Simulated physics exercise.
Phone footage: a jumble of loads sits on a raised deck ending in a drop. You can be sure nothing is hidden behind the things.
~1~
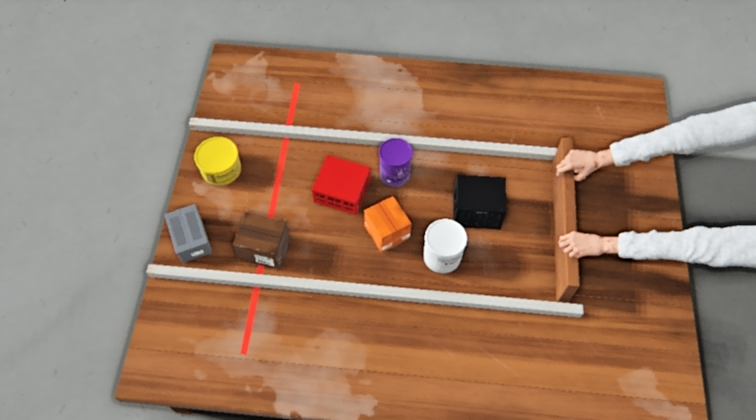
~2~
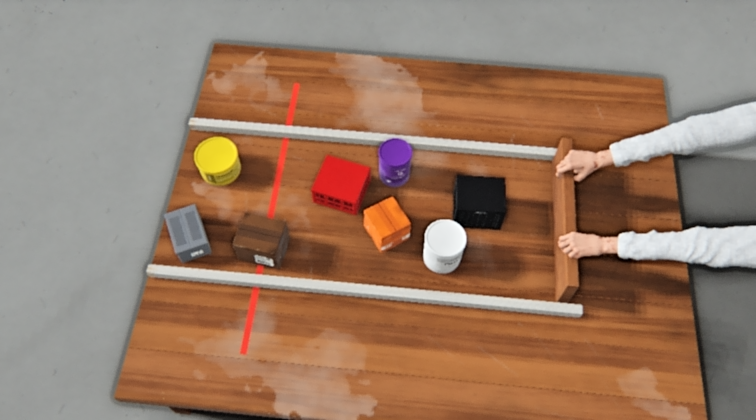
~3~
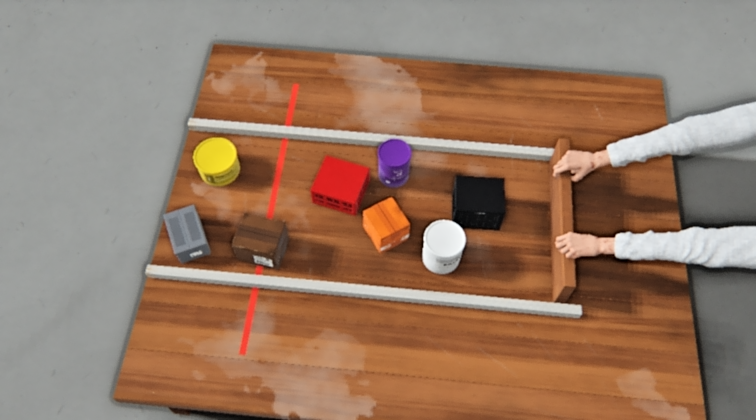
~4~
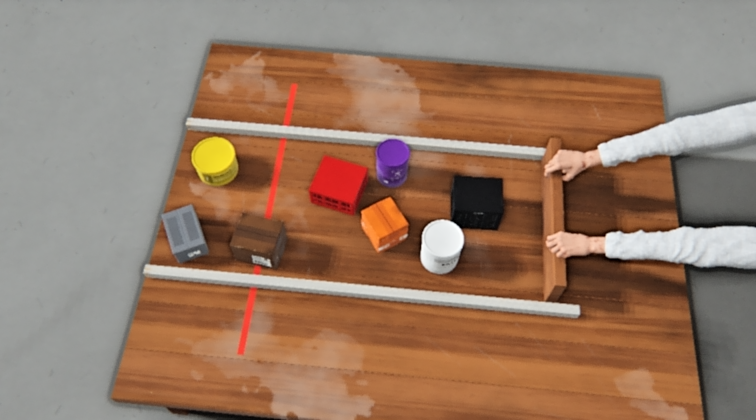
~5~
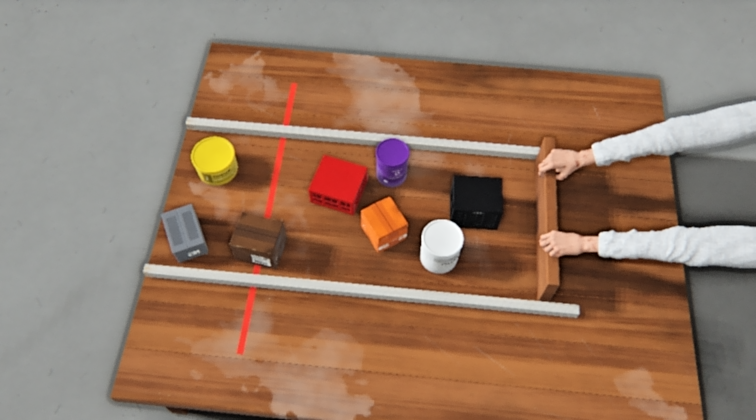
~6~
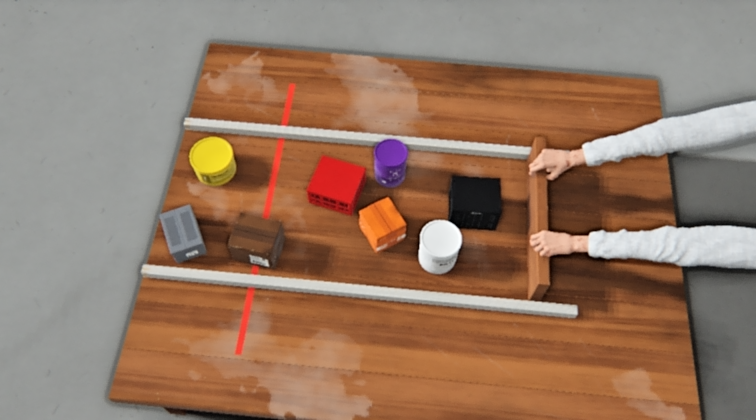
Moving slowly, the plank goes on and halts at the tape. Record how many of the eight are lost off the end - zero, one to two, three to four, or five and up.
The number sent down is small, one or two.
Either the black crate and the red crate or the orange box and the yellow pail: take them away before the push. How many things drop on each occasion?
You'd count 0 the first time and 0 the second time.
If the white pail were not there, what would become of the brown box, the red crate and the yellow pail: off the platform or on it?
Here's how it goes: The brown box hangs on, the red crate hangs on, and the yellow pail is gone.
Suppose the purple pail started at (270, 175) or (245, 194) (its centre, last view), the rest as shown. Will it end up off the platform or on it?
Taking the two places in order, it ends up down and then is safe.
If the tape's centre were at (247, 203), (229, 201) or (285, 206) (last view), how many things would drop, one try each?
In order, the counts are 2, 3 and 0.
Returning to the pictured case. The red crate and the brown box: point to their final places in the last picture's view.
The red crate ends at (203, 166) and the brown box at (199, 245).
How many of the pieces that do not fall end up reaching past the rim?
In total, 1 of them.
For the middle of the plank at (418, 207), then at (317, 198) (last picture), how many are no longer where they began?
3 at one spot and 7 at the other.
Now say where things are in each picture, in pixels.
The first picture shows grey tote (189, 234); yellow pail (219, 162); brown box (263, 241); plank (565, 219); tape (273, 204).
The second picture shows yellow pail (218, 162); white pail (444, 247).
The third picture shows brown box (261, 242); plank (561, 219).
The fourth picture shows grey tote (186, 234); black crate (476, 203).
The fifth picture shows yellow pail (215, 162); purple pail (392, 163).
The sixth picture shows grey tote (184, 234); yellow pail (214, 162); brown box (257, 242); plank (537, 218); tape (268, 204).
Soon after, none off yet; grey tote at rest near (184, 234); yellow pail at rest near (214, 162); brown box at rest near (257, 242).
After that, none off yet; grey tote at rest near (184, 234); yellow pail displaced a little near (209, 161); brown box displaced a little near (245, 246).
In the end, the number that fall off is one or two; gone, yellow pail.
